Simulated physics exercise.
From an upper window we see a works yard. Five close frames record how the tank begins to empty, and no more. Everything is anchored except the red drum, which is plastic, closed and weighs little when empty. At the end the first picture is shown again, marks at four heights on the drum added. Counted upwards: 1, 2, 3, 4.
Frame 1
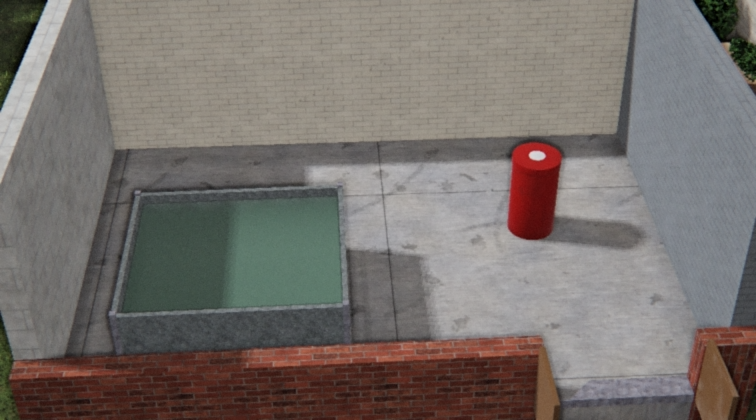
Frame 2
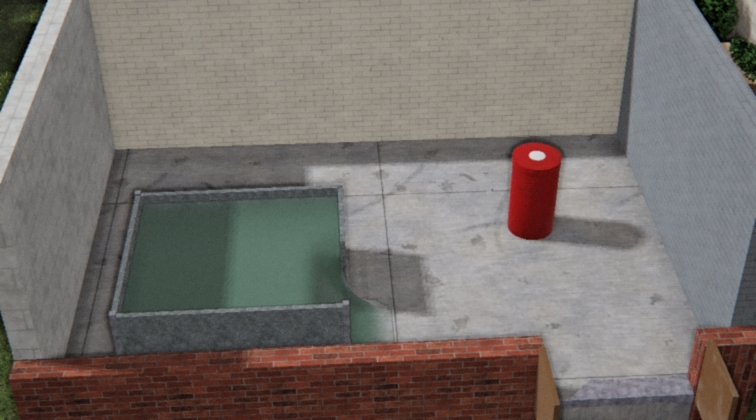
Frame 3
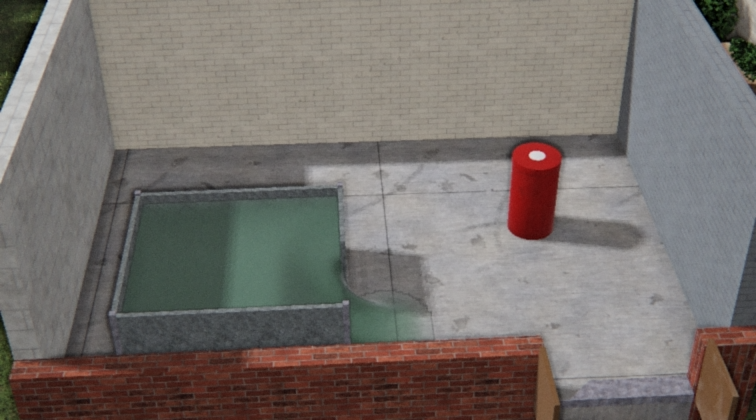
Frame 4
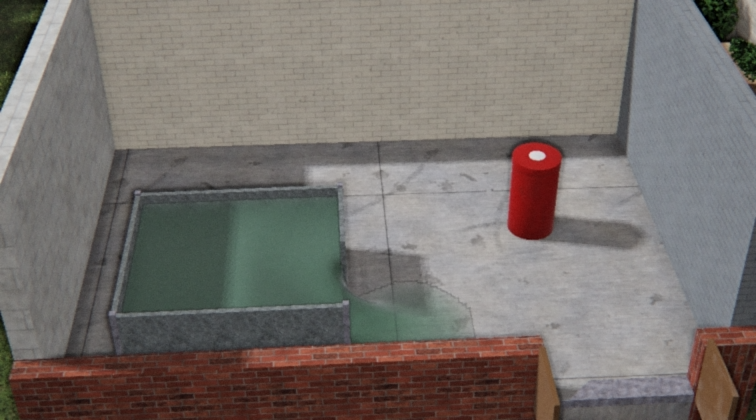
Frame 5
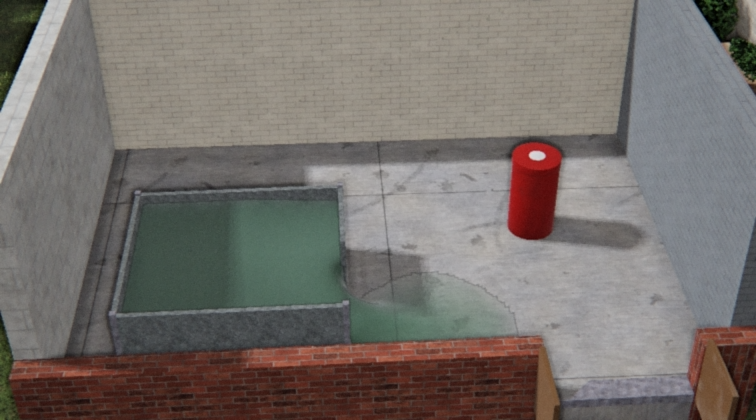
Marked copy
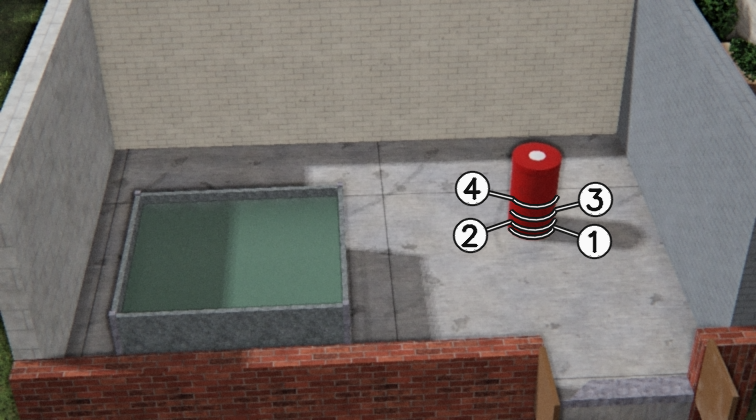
To begin with, a full tank of green water stands in a walled yard, with a red drum to its right and dry ground between them. Water then emerges at the tank's right side and spreads across the paving in a widening, curved pool, while the drum stays still.
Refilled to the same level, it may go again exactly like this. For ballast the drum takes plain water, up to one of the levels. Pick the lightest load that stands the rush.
2 will do.
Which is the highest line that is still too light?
The answer is 1.
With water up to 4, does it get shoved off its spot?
No, that is safe.
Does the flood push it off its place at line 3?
No, not at all.
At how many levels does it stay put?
Three of them.
On the marked copy, 1 at (534, 237); 2 at (535, 230); 3 at (536, 219); 4 at (537, 206); from the bottom up 1, 2, 3, 4.
If 1 is chosen, it is pushed about half its own width away.
If 2 is chosen, it does not move.
If 3 is chosen, it does not move.
If 4 is chosen, it does not move.
